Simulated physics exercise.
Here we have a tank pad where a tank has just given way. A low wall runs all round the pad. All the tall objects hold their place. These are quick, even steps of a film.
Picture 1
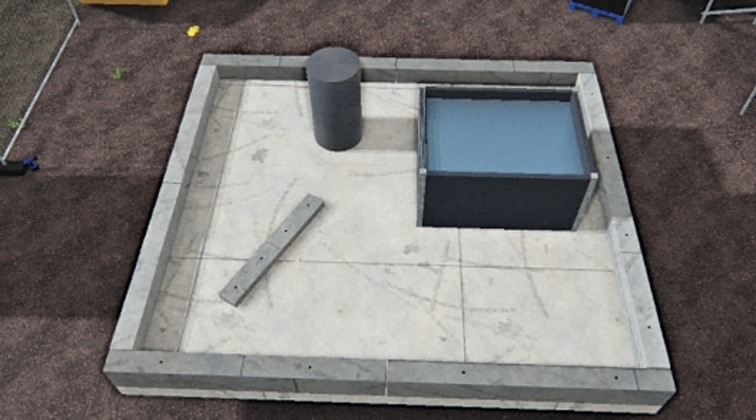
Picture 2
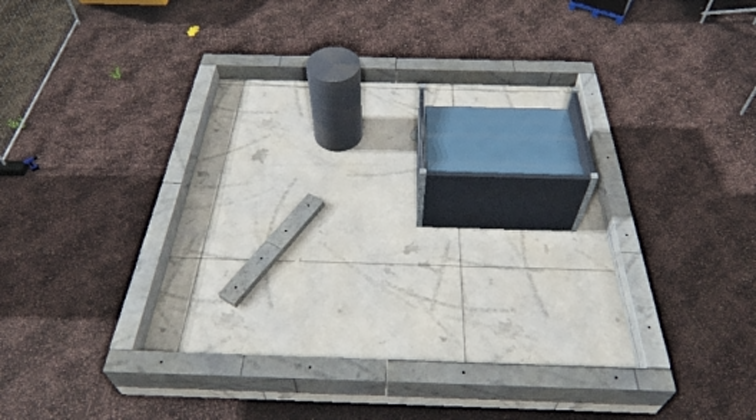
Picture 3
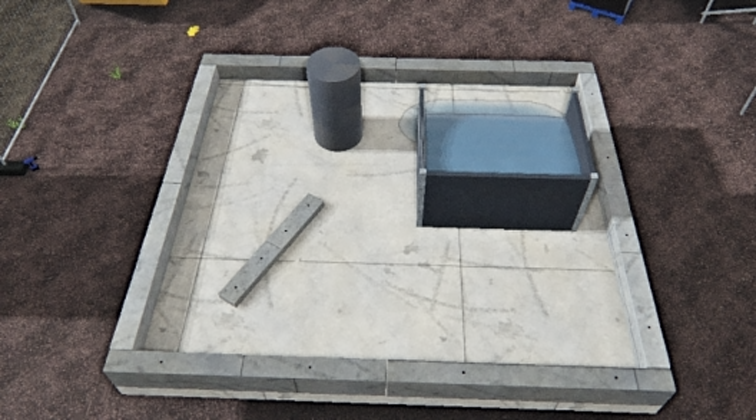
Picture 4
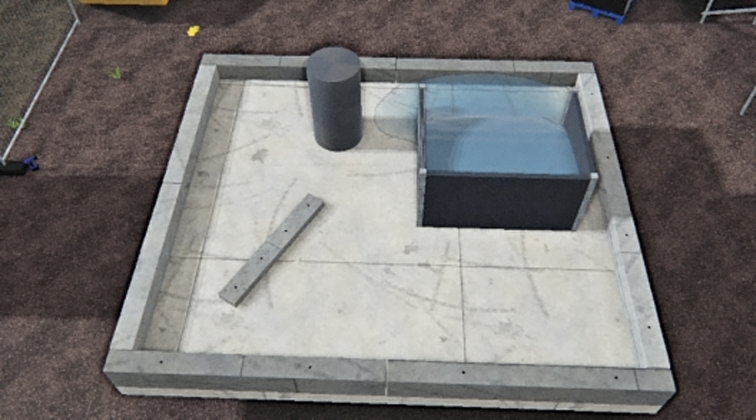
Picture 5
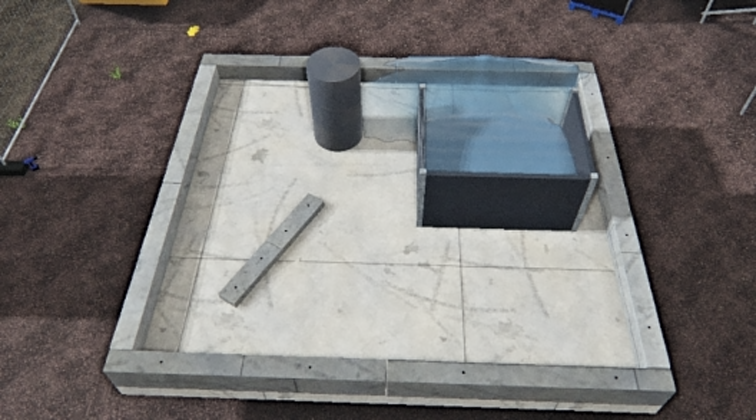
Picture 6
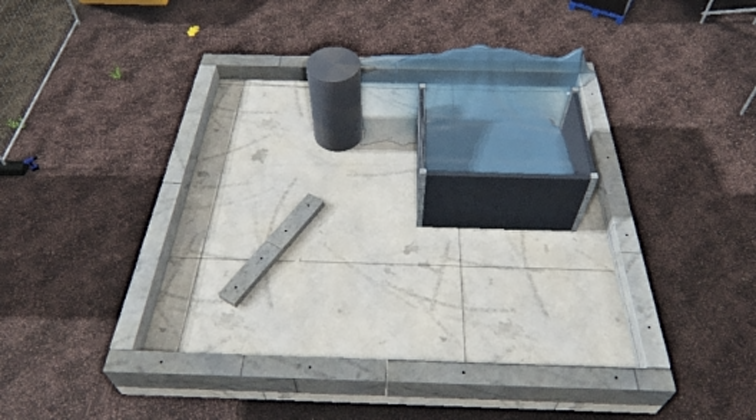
On a pale walled pad with a dark column and a low slanting block, an open tank's far side gave way, and blue water poured out, spread behind it and rose along the back wall.
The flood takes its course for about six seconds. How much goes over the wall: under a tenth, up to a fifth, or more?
Over the wall goes above a fifth.
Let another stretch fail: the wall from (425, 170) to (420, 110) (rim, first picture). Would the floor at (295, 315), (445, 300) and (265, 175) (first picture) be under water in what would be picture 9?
In turn: Covered, free of water, flooded.
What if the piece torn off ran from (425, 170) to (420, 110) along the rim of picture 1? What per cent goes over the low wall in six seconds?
Close to 4 %.
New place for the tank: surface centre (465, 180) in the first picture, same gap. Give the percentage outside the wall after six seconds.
About 14 per cent.
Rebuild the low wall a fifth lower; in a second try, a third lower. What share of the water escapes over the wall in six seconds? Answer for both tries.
In turn 40 and 44 per cent.
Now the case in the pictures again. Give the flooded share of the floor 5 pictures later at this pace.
I make it 25 per cent.
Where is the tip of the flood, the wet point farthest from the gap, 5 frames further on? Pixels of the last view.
I would point to (221, 82).
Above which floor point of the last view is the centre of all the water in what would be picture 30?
I would point to (405, 172).
A moment on, water covers 20 % of the floor; the low wall has let 8 % over.
Next, water covers 25 % of the floor; the low wall has let 18 % over.
Then, water covers 35 % of the floor; the low wall has let 28 % over.
Later, water covers 65 % of the floor; the low wall has let 28 % over.
In the end, water covers 80 % of the floor; the low wall has let 28 % over.
